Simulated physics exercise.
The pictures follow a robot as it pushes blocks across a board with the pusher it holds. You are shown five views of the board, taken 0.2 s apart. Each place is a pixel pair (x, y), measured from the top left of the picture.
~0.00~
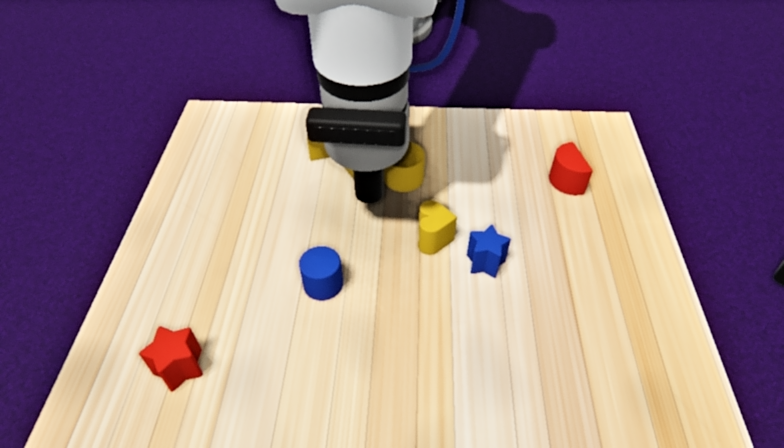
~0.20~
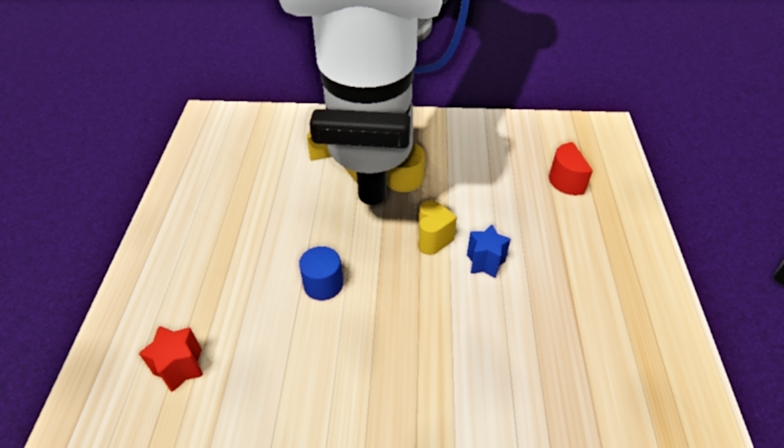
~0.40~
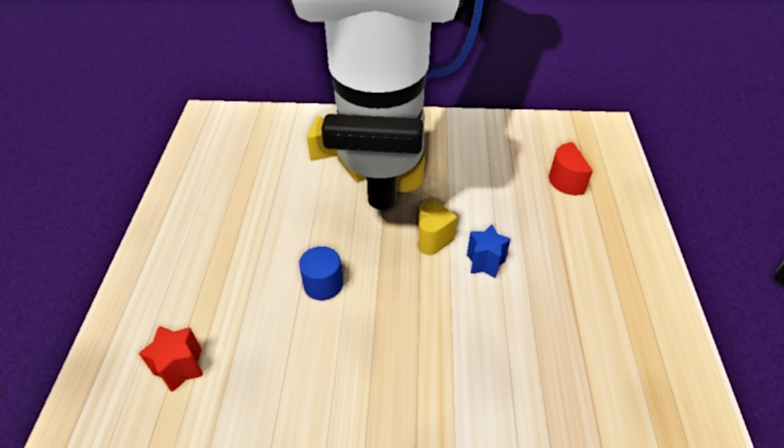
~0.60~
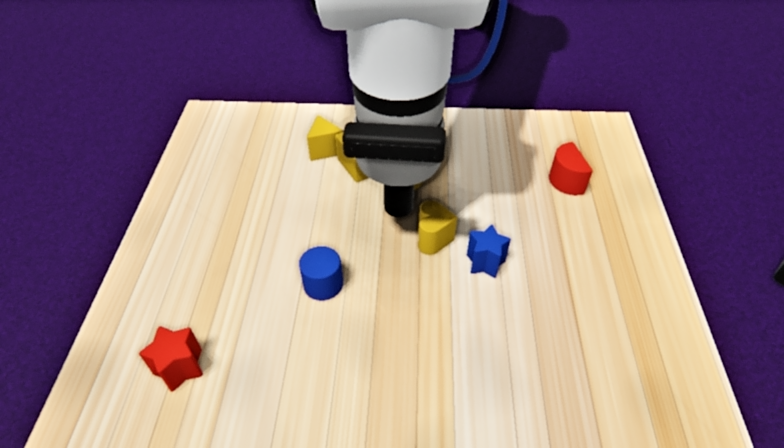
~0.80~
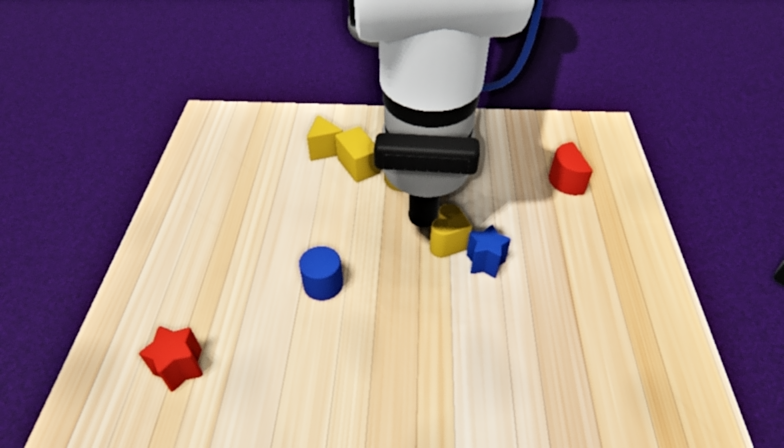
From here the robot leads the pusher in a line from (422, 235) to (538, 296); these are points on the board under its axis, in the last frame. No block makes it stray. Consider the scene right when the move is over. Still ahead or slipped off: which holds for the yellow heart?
The yellow heart is leading.
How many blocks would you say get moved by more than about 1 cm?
Two blocks shift.
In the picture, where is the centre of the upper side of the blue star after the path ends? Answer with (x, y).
It sits at (610, 303).
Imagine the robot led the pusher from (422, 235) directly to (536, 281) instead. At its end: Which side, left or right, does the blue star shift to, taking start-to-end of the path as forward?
It will end up to the right.
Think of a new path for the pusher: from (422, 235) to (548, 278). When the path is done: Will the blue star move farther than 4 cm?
I believe so.
On the path given first. One third of the way, pusher at (463, 236); yellow heart at (493, 237); blue star at (521, 257).
Two thirds of the way, pusher at (502, 256); yellow heart at (534, 258); blue star at (564, 279).
At the end, pusher at (544, 279); yellow disc still; yellow heart at (578, 280); blue star at (610, 303).
